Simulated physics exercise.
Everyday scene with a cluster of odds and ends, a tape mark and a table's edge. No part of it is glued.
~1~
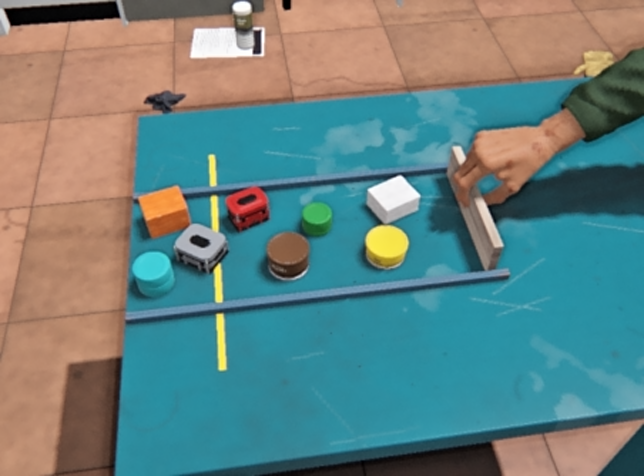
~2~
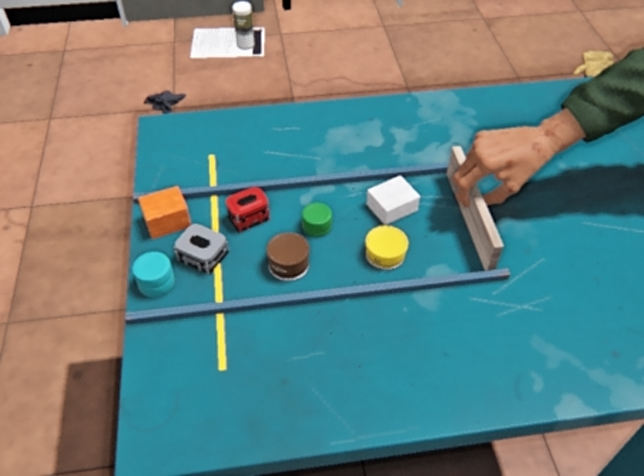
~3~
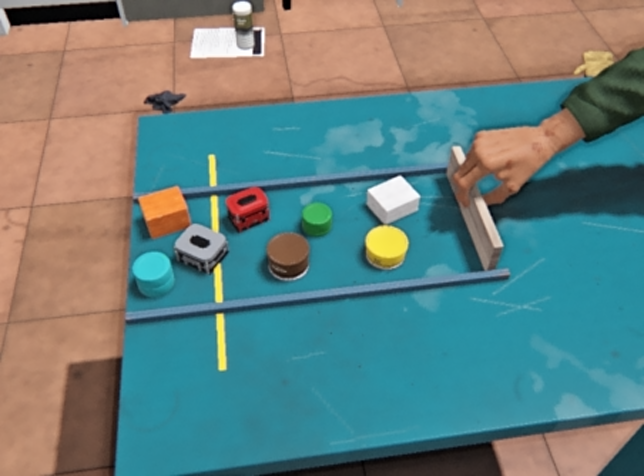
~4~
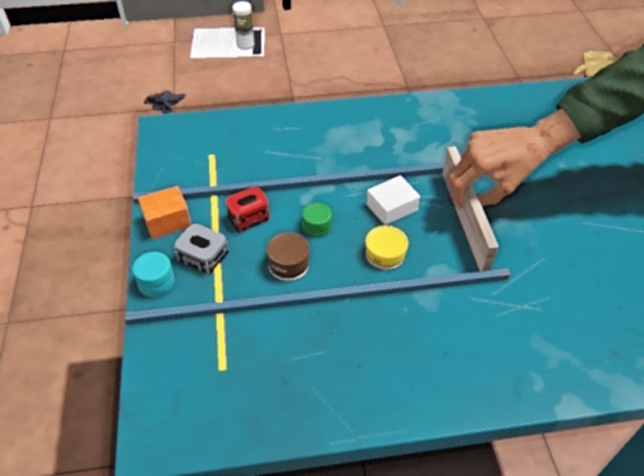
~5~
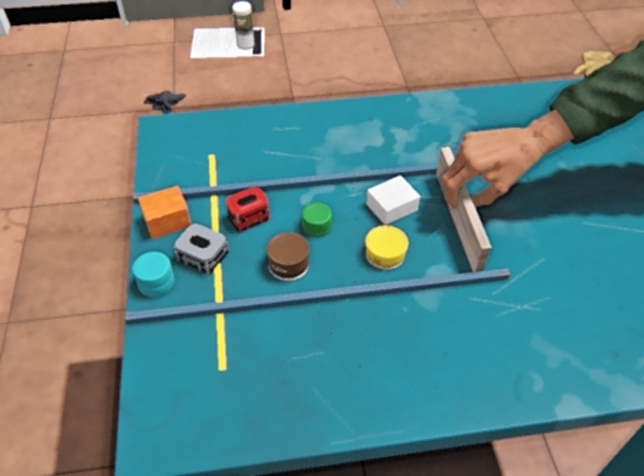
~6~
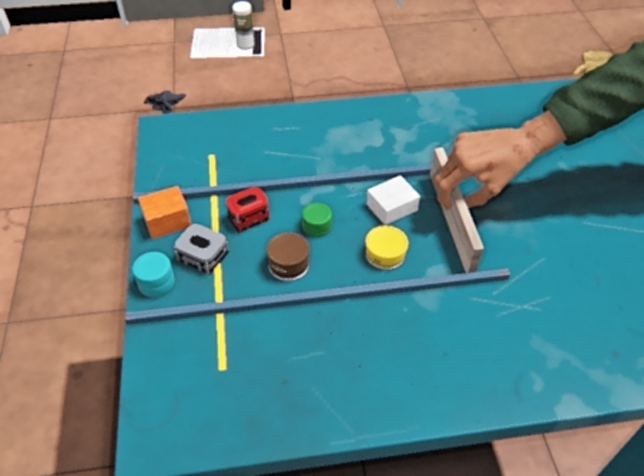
A hand held a board upright on a blue table and, after barely moving at first, slid it slightly left between two rails, while the blocks, lids, tins and small cases stayed still.
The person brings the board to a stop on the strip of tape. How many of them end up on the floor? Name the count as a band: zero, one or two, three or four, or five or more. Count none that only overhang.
The count falls in the one or two band.
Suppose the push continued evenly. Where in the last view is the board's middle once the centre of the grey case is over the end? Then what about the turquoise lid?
The grey case gives roughly (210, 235), the turquoise lid roughly (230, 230).
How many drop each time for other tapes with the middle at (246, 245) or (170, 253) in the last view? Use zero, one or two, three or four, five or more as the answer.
The falls would be not one; five or over.
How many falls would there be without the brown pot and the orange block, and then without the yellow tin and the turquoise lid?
First 0, then 1.
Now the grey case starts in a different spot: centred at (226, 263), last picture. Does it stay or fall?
In that case it plunges.
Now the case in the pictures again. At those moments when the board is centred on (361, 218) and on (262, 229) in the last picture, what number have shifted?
Counting first: 3, next 7.
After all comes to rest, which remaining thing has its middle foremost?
I'd say the grey case.
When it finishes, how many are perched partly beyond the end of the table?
The number overhanging is 1.
Soon after, none off yet; turquoise lid at rest near (154, 275); orange block at rest near (165, 213); grey case at rest near (202, 249).
In the end, the number that fall off is one or two; gone, orange block and turquoise lid.
